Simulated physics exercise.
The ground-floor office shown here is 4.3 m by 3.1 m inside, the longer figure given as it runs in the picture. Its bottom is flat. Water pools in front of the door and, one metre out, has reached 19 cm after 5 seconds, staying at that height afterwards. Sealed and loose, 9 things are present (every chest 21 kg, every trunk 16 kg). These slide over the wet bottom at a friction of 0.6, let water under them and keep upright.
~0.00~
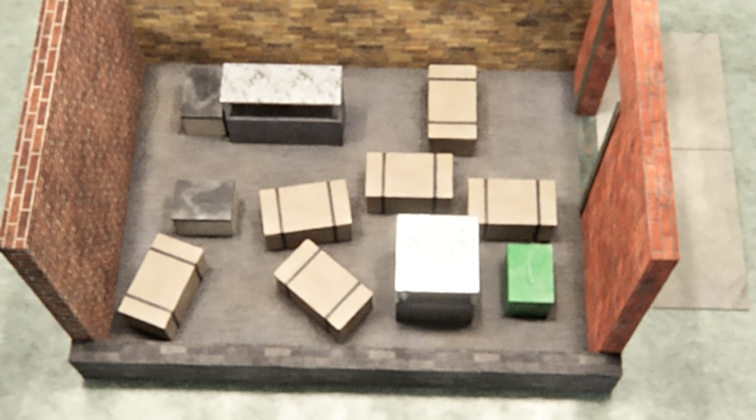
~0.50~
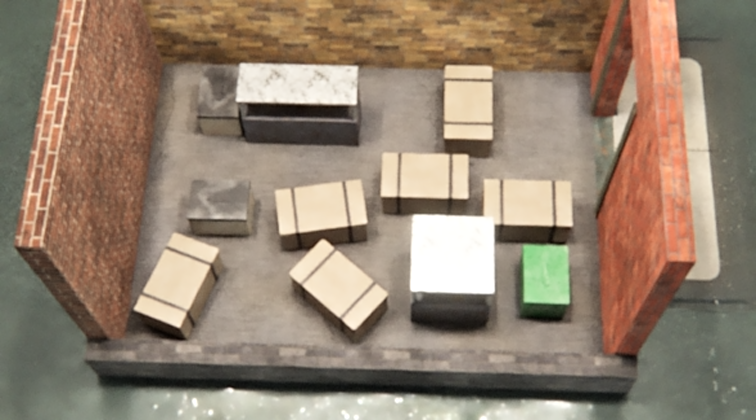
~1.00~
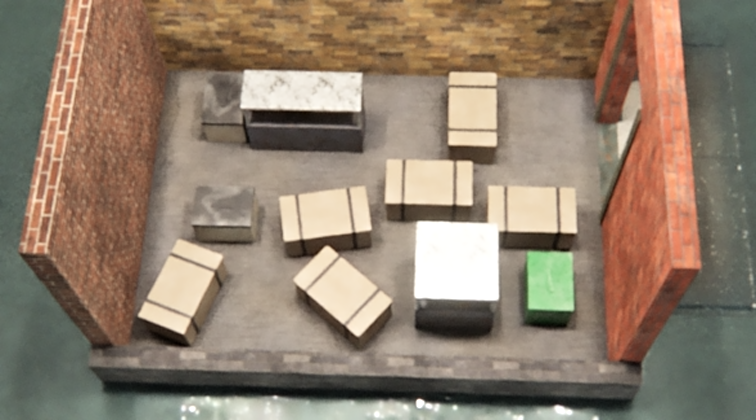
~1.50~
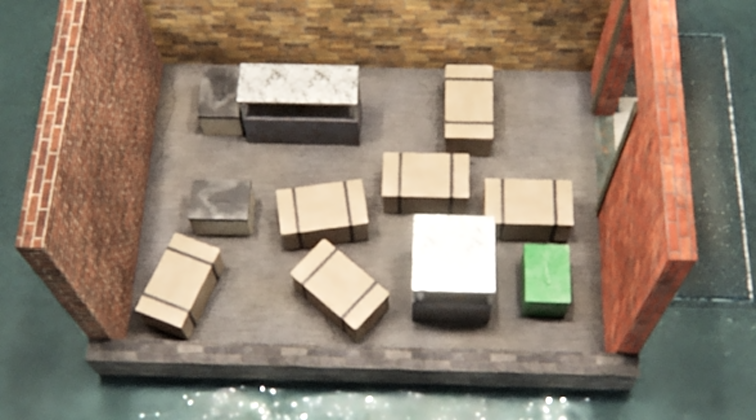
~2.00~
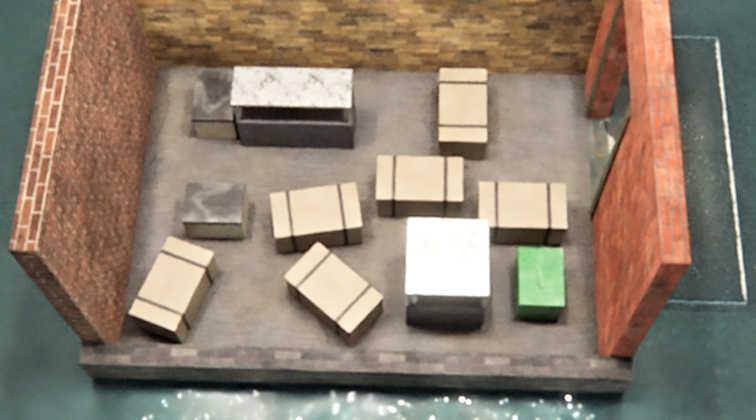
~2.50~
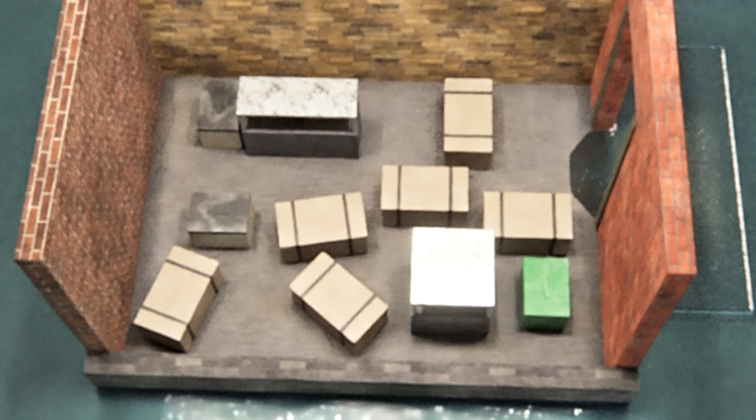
Brick-walled room with scattered tan trunks and a green chest sitting still as dark water starts spreading in at the right doorway.
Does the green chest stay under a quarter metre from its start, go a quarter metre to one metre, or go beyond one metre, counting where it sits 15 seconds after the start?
Distance covered: Small.
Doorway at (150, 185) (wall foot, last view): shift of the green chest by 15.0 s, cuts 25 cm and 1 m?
Outcome: The green chest moves only slightly.
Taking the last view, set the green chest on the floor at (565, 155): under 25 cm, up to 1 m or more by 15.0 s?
In that run it wanders far off.
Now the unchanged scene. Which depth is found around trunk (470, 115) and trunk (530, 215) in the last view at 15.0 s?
Around 12 cm and 8 cm.
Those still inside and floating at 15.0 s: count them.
8 at that moment.
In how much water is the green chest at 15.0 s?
7 cm or so.
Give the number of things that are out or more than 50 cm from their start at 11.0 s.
That would be 3.
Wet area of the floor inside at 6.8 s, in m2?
Close to 8.5 m2, I'd say.
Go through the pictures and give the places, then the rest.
The first picture shows the green chest at (531, 273), on the bottom; 0.0 m2 under water; 0 of 9 have shifted.
The second picture shows the green chest at (546, 274), on the bottom; 0.0 m2 under water; 0 of 9 have shifted.
The third picture shows the green chest at (551, 281), on the bottom; water covers 0.0 m2; 0 of 9 have shifted.
The fourth picture shows the green chest at (547, 273), on the bottom; water covers 0.0 m2; 0 of 9 have shifted.
The fifth picture shows the green chest at (541, 276) rests on the ground; water covers 0.0 m2; 0 of 9 have shifted.
The sixth picture shows the green chest at (546, 286) rests on the ground; 0.2 m2 under water; 0 of 9 have shifted.
After 3.5 s the green chest is near (546, 286), 0.0 m from its start, aground; 0 afloat.
After 6.8 s the green chest is near (546, 286), 0.0 m from its start, aground; 2 afloat.
After 11.0 s the green chest is near (546, 286), 0.0 m from its start, aground; 6 afloat.
After 15.0 s the green chest is near (546, 286), 0.0 m from its start, aground; 8 afloat.
